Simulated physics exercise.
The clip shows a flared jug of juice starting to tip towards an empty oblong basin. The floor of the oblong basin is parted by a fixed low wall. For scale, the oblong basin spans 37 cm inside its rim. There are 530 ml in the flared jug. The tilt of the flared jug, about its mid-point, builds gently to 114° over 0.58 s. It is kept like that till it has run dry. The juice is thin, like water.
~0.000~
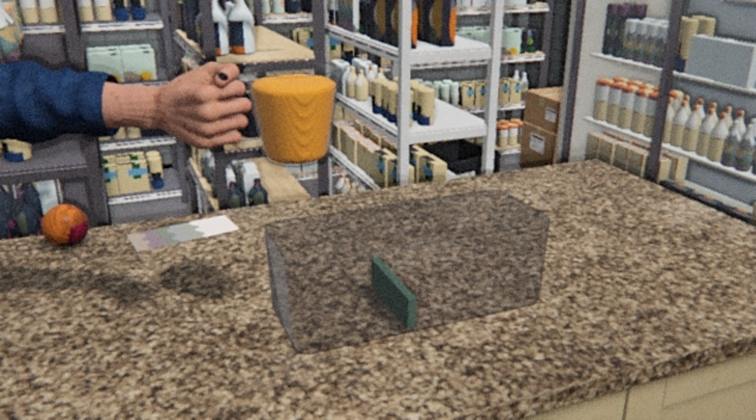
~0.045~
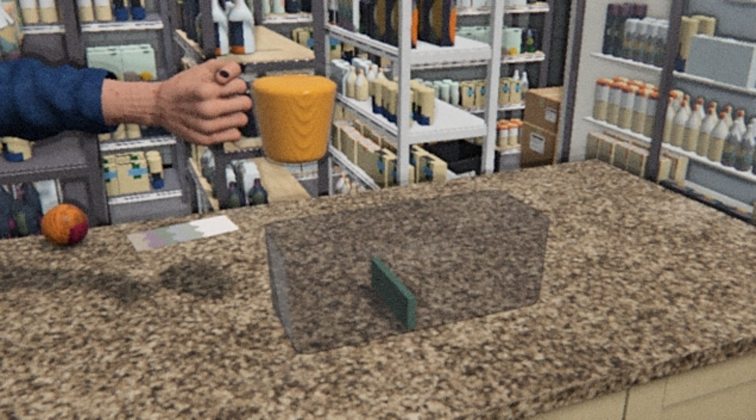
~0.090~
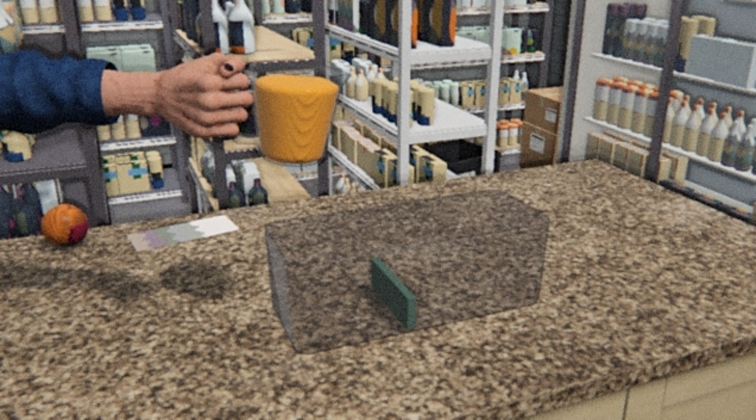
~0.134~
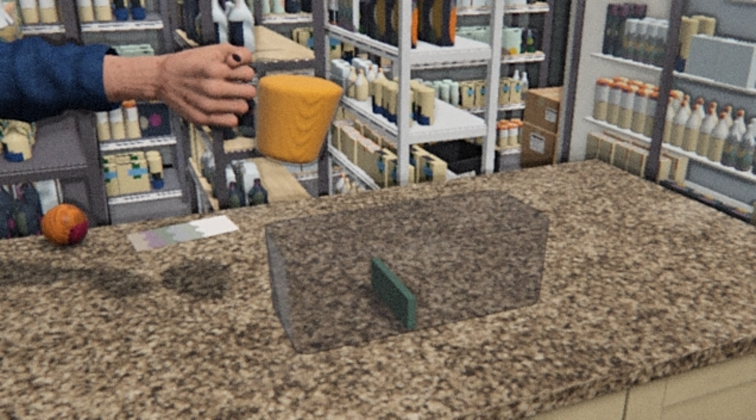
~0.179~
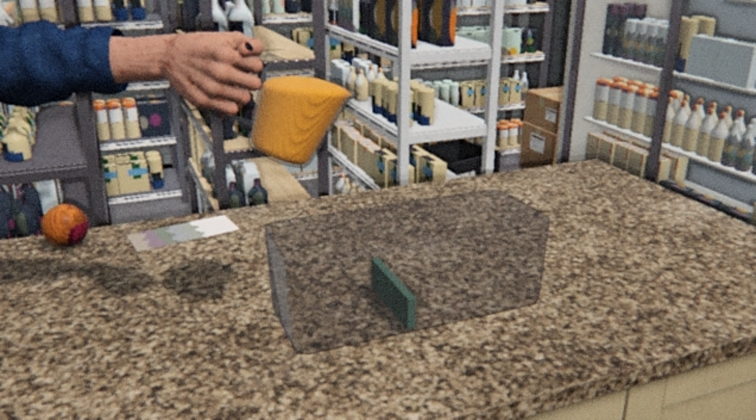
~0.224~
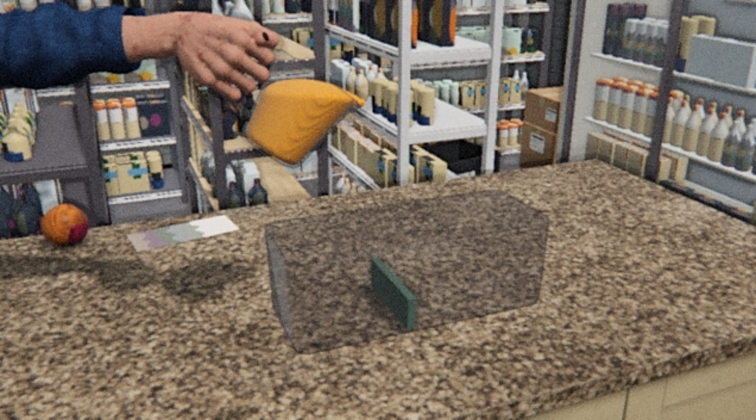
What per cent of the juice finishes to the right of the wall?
Roughly 39 per cent is past the wall.
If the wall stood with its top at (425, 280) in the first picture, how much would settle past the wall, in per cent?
Then about 10 per cent.
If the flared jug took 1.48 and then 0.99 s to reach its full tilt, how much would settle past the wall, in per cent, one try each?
First 75, then 65 per cent.
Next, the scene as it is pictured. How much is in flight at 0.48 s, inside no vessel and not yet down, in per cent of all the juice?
About 36 per cent.
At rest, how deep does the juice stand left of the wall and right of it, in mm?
Some 16 mm on the left and 8 mm on the right.
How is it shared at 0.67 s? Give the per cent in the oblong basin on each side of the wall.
Near 50 on the left, 38 on the right.
After 0.48 s the tilt is 106° and 37 per cent is still to pour, 4 is left of the wall and 23 right of it.
After 0.67 s the tilt is 114° and 3 per cent is still to pour, 50 is left of the wall and 38 right of it.
After 0.87 s the tilt is 114° and 0 per cent is still to pour, 57 is left of the wall and 38 right of it.
After 1.08 s the tilt is 114° and 0 per cent is still to pour, 58 is left of the wall and 39 right of it.
In the end 58 per cent lies left of the wall, 39 right of it and 3 outside.
